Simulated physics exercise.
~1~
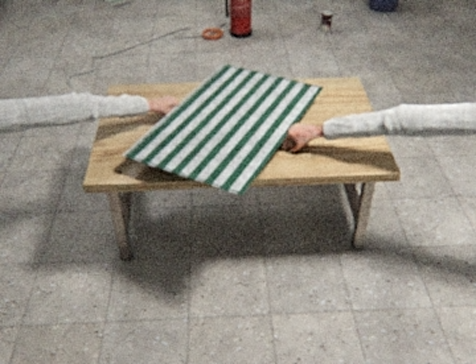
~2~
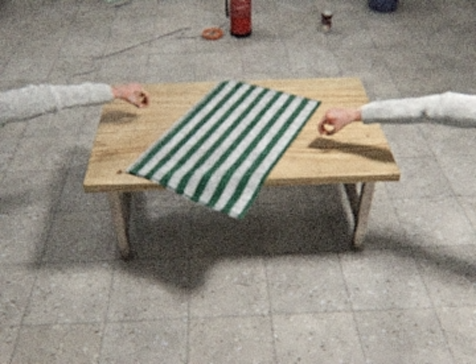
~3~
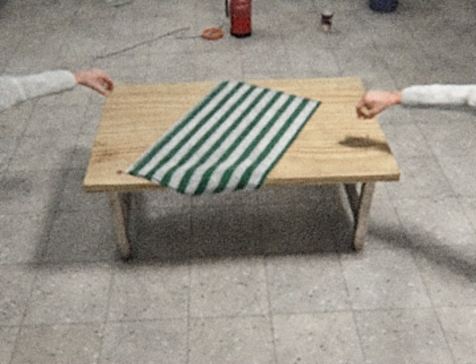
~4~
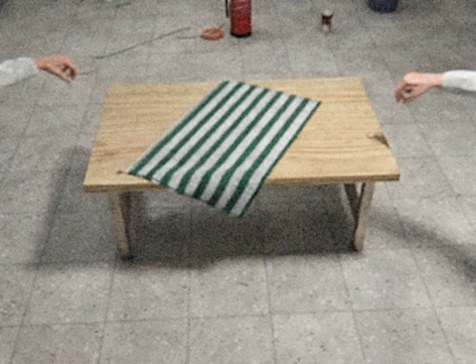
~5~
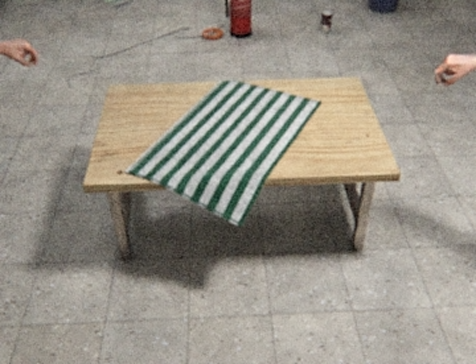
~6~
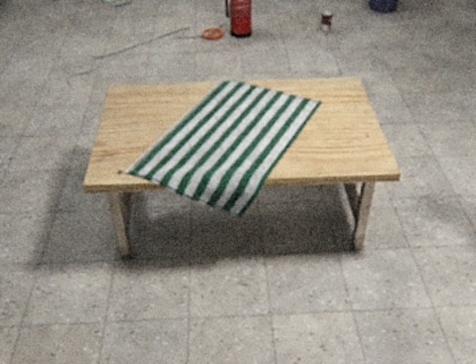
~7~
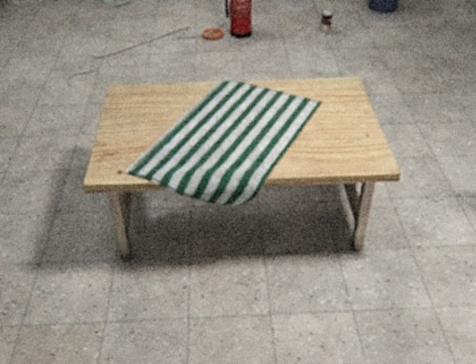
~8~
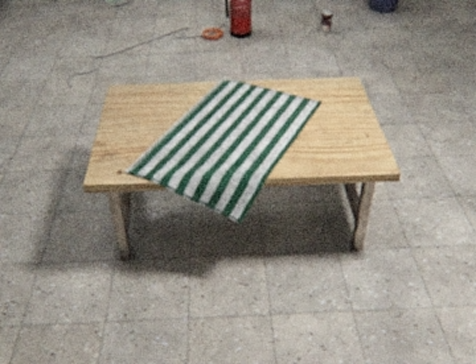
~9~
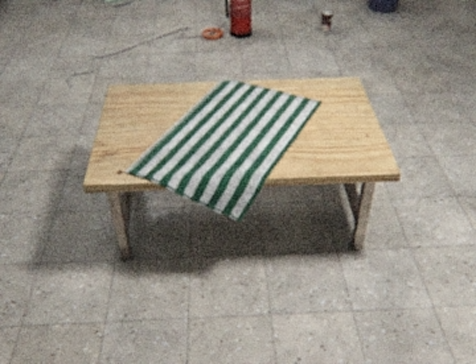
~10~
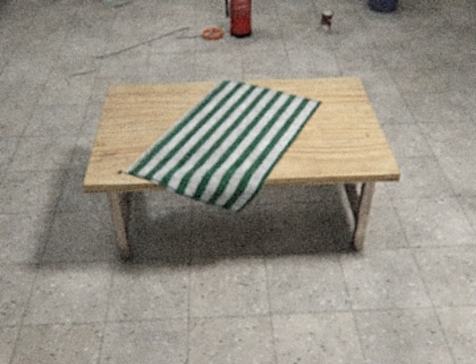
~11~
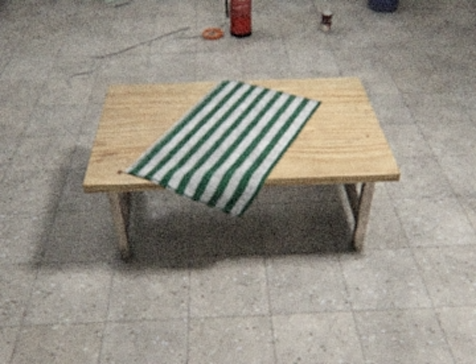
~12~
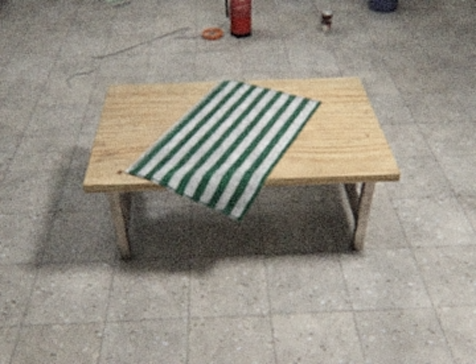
A green and white striped cloth, like a pillow case, is held at a slant over a pale wooden table on a grey tiled floor, seen from slightly above in front. Two hands in white sleeves, one from each side, let it go, and it settles flat with one corner hanging over the front edge. The hands draw back to the left and right and leave the view. The hanging corner sways and curls slightly, while a red extinguisher stands behind the table. The cloth stays on, most of it resting on the top.
